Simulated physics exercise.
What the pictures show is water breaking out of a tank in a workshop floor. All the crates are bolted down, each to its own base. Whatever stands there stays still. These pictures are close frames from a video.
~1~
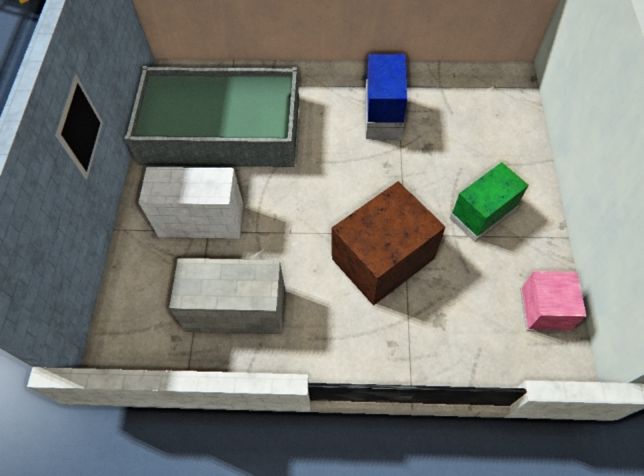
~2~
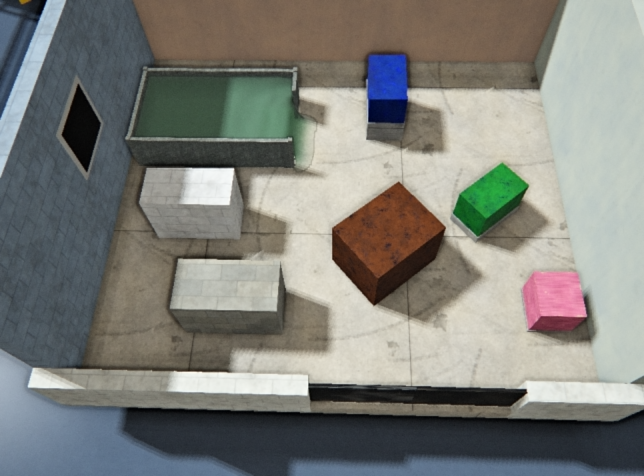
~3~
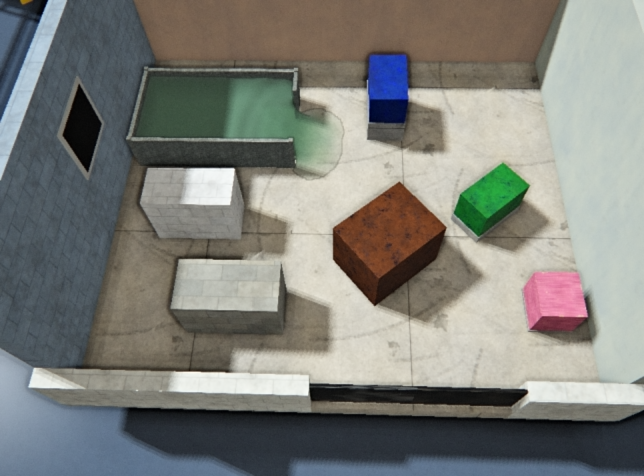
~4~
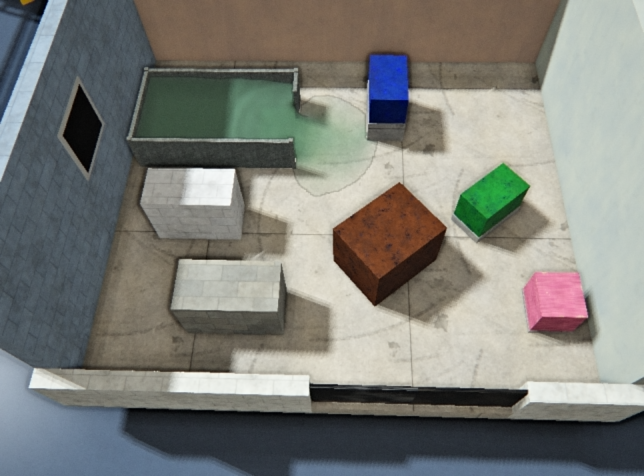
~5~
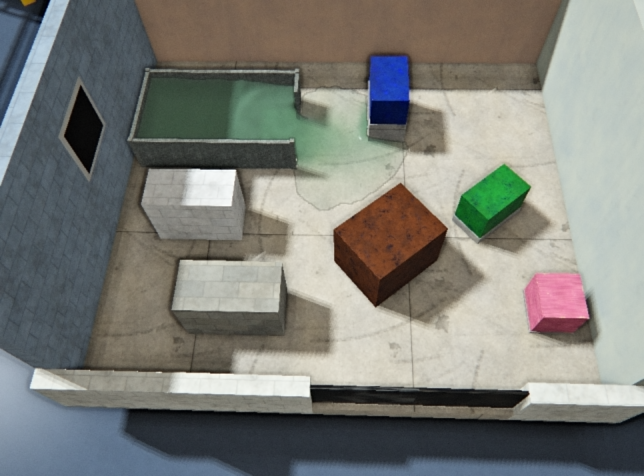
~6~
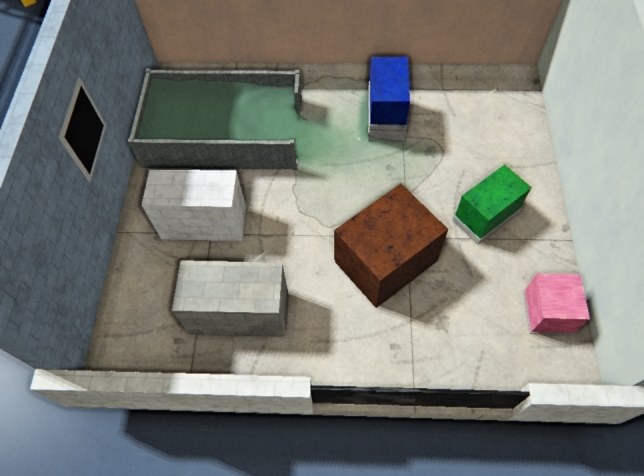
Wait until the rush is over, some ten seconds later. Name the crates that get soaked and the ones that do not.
In order: Green crate: Becomes wet; blue crate: Remains dry; pink crate: Becomes wet.
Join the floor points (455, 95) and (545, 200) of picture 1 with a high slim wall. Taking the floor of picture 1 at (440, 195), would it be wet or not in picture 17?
There: Wet.
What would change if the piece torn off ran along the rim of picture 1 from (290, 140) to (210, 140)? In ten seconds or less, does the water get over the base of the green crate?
Note: Green crate is never reached.
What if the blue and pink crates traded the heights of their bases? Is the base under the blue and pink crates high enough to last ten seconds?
In that case the blue one is flooded and the pink one is left dry.
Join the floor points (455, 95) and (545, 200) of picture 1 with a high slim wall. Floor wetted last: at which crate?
Pink-painted one.
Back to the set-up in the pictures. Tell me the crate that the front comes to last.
Result - the pink crate.
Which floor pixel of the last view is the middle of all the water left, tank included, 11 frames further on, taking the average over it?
I'd say near (310, 143).
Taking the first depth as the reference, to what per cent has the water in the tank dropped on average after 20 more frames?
My reading is roughly 40 in a hundred.
A moment on, water covers 25 % of the floor; the green crate water round its plinth, the blue crate water round its plinth, the pink crate not reached.
Next, water covers 35 % of the floor; the green crate water round its plinth, the blue crate water round its plinth, the pink crate water round its plinth.
Then, water covers 60 % of the floor; the green crate water round its plinth, the blue crate water round its plinth, the pink crate water round its plinth.
Later, water covers 75 % of the floor; the green crate water round its plinth, the blue crate water round its plinth, the pink crate water round its plinth.
In the end, water covers 95 % of the floor; the green crate was topped, the blue crate stayed above the water, the pink crate was topped.
